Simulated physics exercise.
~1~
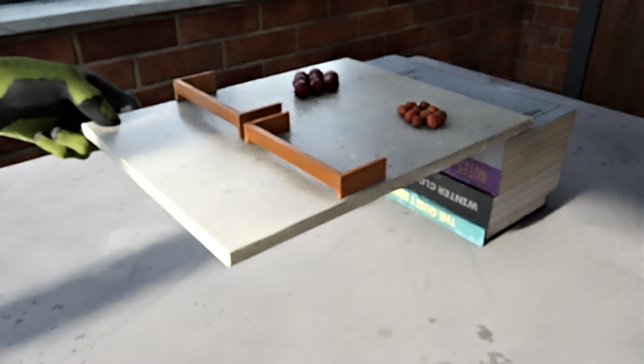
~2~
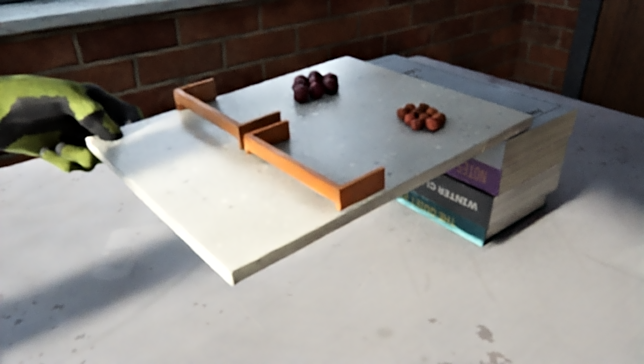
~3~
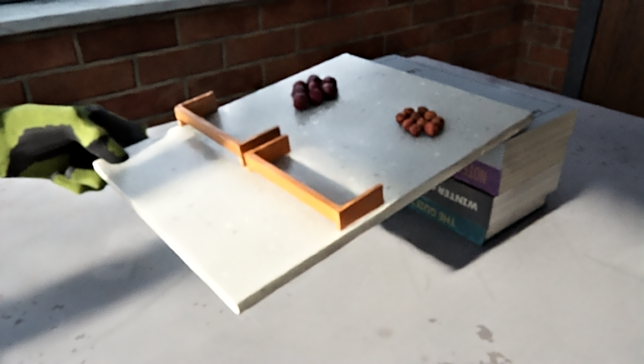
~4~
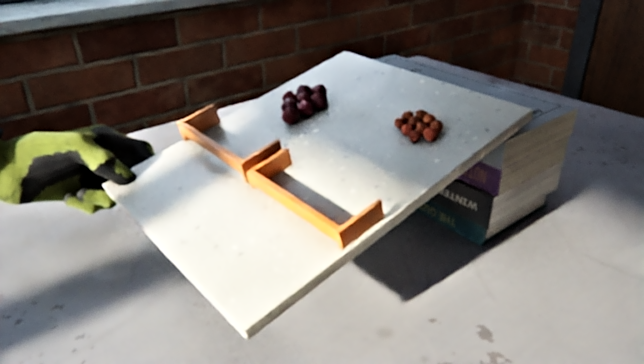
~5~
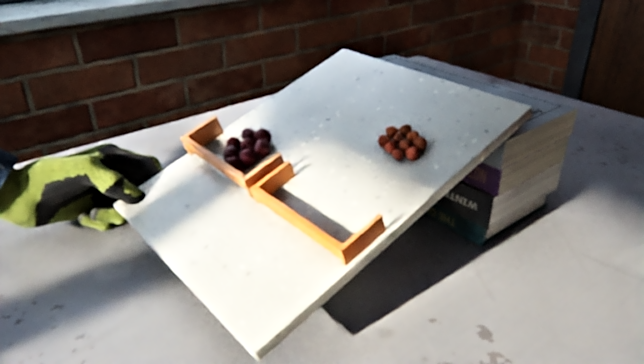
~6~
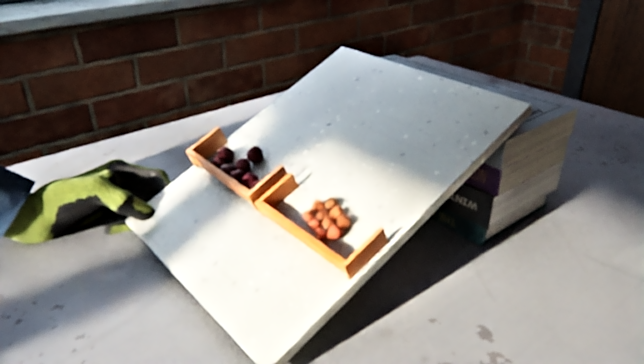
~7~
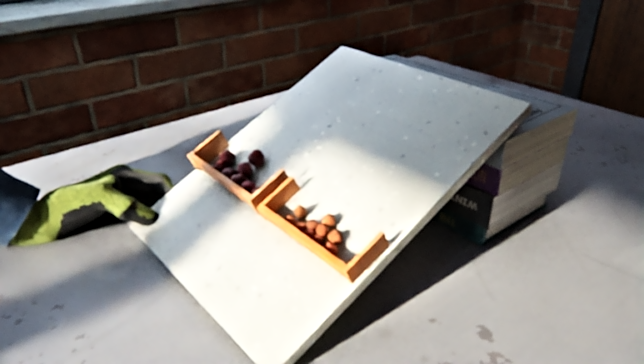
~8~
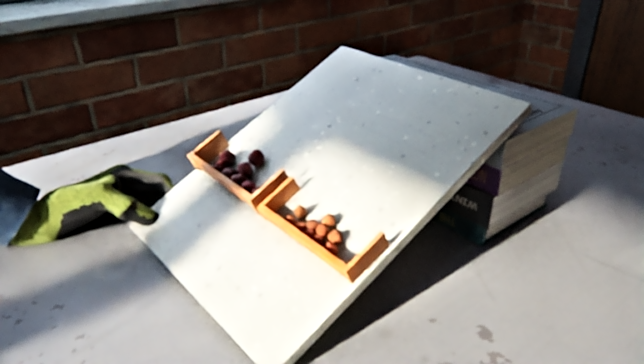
A gloved hand lowers one end of a board, and two heaps slide behind orange bars.
